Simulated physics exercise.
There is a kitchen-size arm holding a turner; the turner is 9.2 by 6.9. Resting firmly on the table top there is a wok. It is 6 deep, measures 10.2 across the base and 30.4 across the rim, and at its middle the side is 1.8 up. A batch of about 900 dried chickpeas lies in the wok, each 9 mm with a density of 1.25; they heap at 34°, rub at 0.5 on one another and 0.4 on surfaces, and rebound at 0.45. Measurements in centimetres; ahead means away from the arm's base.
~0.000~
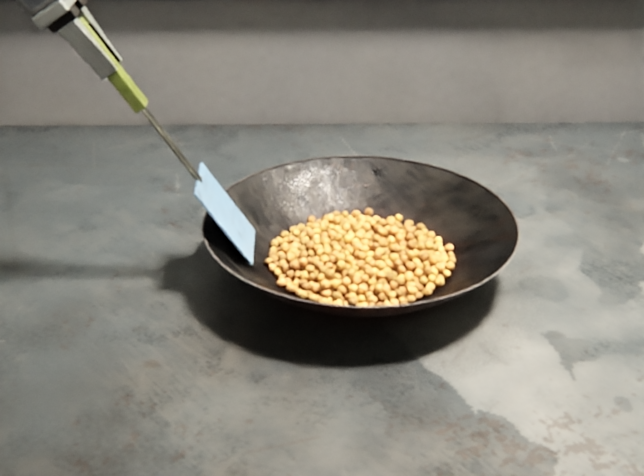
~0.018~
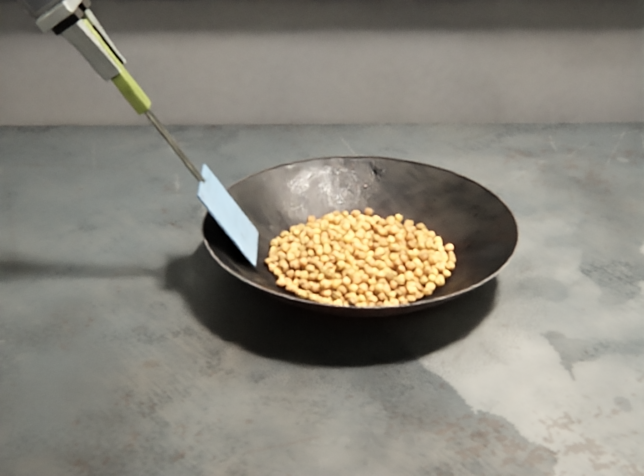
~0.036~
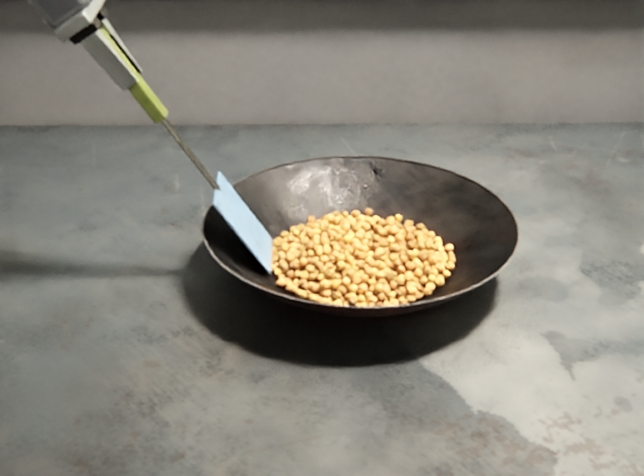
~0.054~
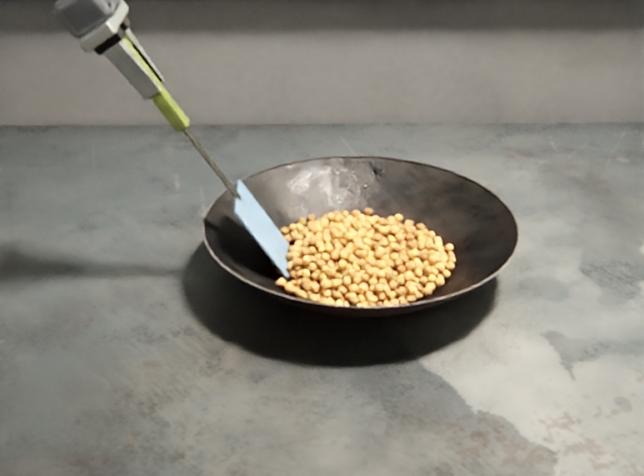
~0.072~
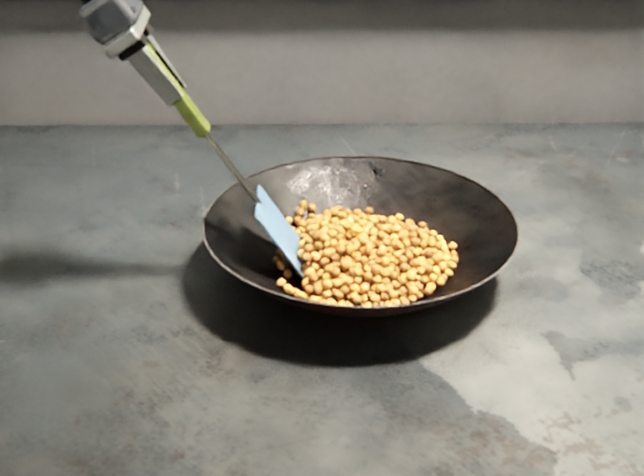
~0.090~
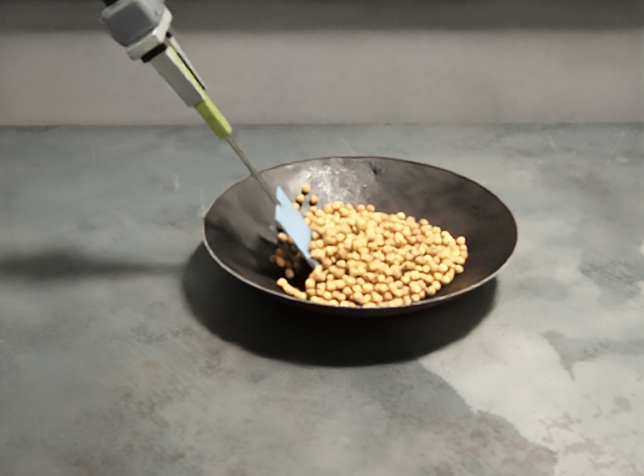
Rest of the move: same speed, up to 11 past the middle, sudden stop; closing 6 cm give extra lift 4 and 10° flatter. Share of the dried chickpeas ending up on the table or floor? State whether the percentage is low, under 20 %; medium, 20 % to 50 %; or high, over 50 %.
The percentage is medium.
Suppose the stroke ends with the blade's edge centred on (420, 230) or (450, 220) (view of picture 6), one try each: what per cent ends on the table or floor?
Respectively about 10 and 20 percent end on the table or floor.
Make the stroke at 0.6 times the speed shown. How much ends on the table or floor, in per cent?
15 %.
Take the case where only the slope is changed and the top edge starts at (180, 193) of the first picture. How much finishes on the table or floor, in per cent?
Some 25 per cent.
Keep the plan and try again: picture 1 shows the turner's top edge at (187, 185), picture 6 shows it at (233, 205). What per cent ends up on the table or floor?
My guess would be close to 15 per cent.
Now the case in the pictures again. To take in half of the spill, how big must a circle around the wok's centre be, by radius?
It works out to near 44 cm.
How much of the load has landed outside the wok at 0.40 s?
Share at that moment: Roughly 10 %.
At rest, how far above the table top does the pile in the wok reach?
It reaches about 5.5 cm.
After 0.13 s, sloping 57°, highest piece 6 above the table; 900 in the wok.
After 0.18 s, sloping 54°, highest piece 8 above the table; 899 in the wok, 1 on the blade or in flight.
After 0.40 s, sloping 47°, highest piece 13 above the table; 654 in the wok, 109 on the table or floor, 137 on the blade or in flight.
After 1.45 s, sloping 47°, highest piece 5 above the table; 654 in the wok, 246 on the table or floor.
At rest, 654 in the wok, 246 on the table or floor. That is 27 % on the table or floor.
